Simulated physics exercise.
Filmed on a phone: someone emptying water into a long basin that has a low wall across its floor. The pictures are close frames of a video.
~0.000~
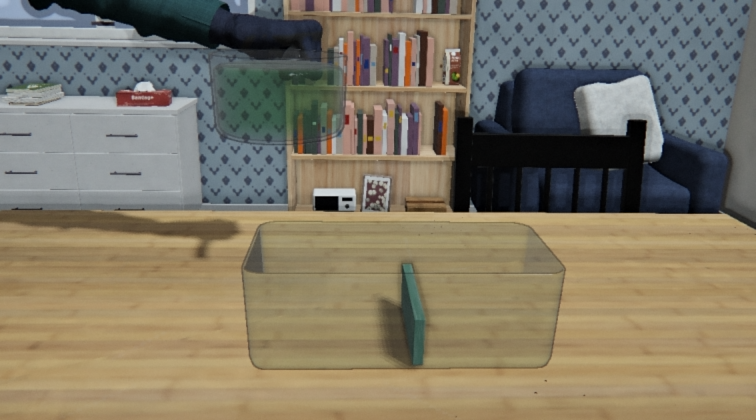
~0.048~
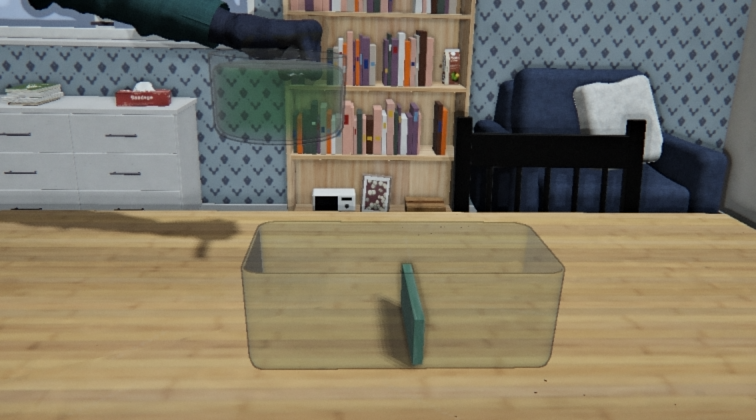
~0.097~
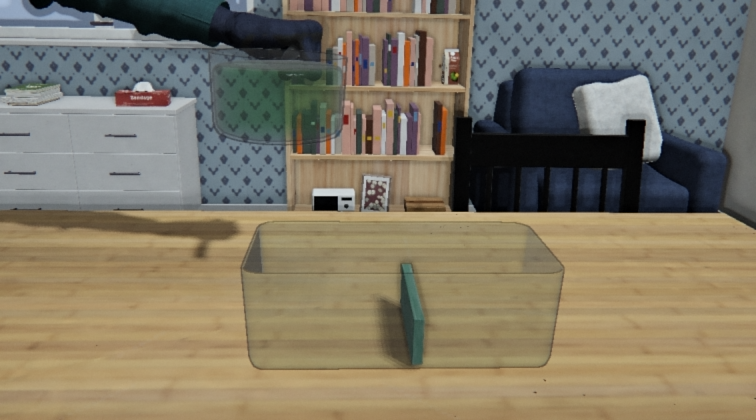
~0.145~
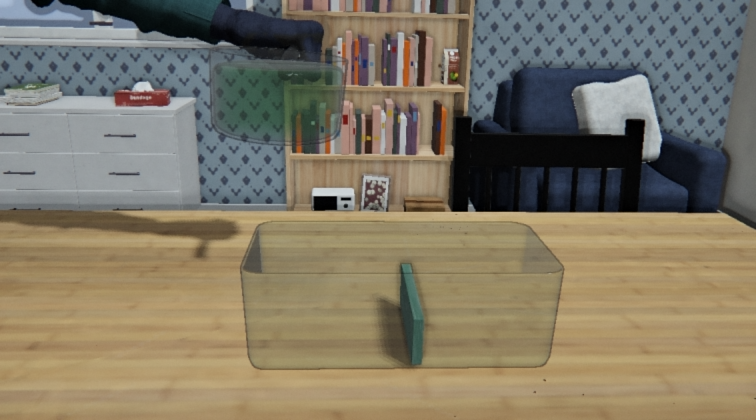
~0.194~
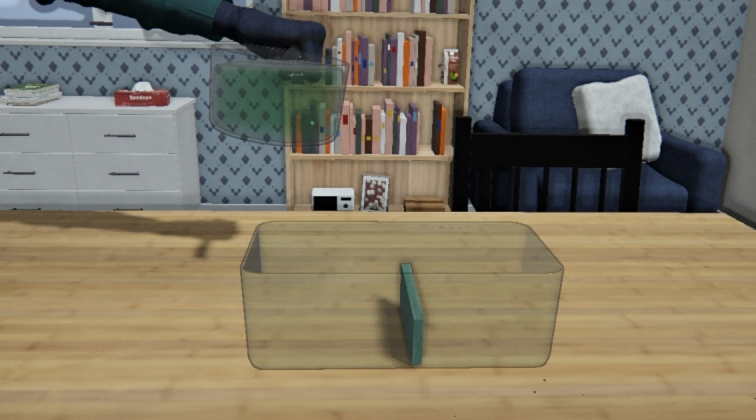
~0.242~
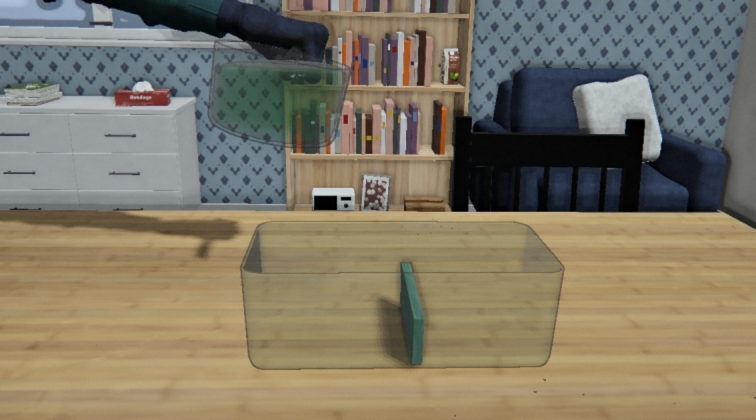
At the start, a dark-sleeved arm at the upper left holds a clear container of green-tinted liquid level, above and behind a long, empty, clear basin with a low teal wall standing inside. The arm then slowly tilts the container slightly, its right side dipping, while the basin stays still on the wooden table.
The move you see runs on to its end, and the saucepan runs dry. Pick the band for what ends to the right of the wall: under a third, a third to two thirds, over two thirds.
It comes to from a third to two thirds.
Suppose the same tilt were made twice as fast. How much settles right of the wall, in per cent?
Near 30 %.
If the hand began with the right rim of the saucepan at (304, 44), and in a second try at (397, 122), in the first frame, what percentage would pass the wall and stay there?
Near 5 % and 80 %.
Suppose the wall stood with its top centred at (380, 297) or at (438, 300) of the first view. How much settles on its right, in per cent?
In turn 80 and 20 in a hundred.
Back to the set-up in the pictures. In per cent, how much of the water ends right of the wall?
Some 50 per cent.
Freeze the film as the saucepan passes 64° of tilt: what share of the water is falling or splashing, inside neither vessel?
About 30 per cent.
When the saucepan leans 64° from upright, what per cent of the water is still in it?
Some 65 per cent.
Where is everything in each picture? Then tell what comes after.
In the first picture, it leans 0°; its right rim is at (346, 57); the water meets the walls at (215, 65) and (344, 69); the long basin's rim runs from (252, 246) to (546, 247); the wall's top is at (413, 290).
In the second picture, it leans 0°; its right rim is at (346, 58); the water meets the walls at (216, 65) and (343, 68).
In the third picture, it leans 2°; its right rim is at (346, 60); the water meets the walls at (215, 65) and (343, 68).
In the fourth picture, it leans 4°; its right rim is at (347, 62); the water meets the walls at (215, 64) and (344, 69).
In the fifth picture, it leans 7°; its right rim is at (348, 66); the water meets the walls at (217, 65) and (345, 70).
In the sixth picture, it leans 11°; its right rim is at (350, 71); the water meets the walls at (217, 66) and (347, 70).
A moment on, the saucepan is tipped part way and 63 per cent is still to pour, 4 is left of the wall and 5 right of it.
Next, the saucepan is tipped on its side and 14 per cent is still to pour, 21 is left of the wall and 50 right of it.
Then the saucepan is tipped right over and 1 per cent is still to pour, 43 is left of the wall and 52 right of it.
Later the saucepan is tipped right over and 0 per cent is still to pour, 47 is left of the wall and 52 right of it.
At rest 47 per cent lies left of the wall, 52 right of it and 1 outside.
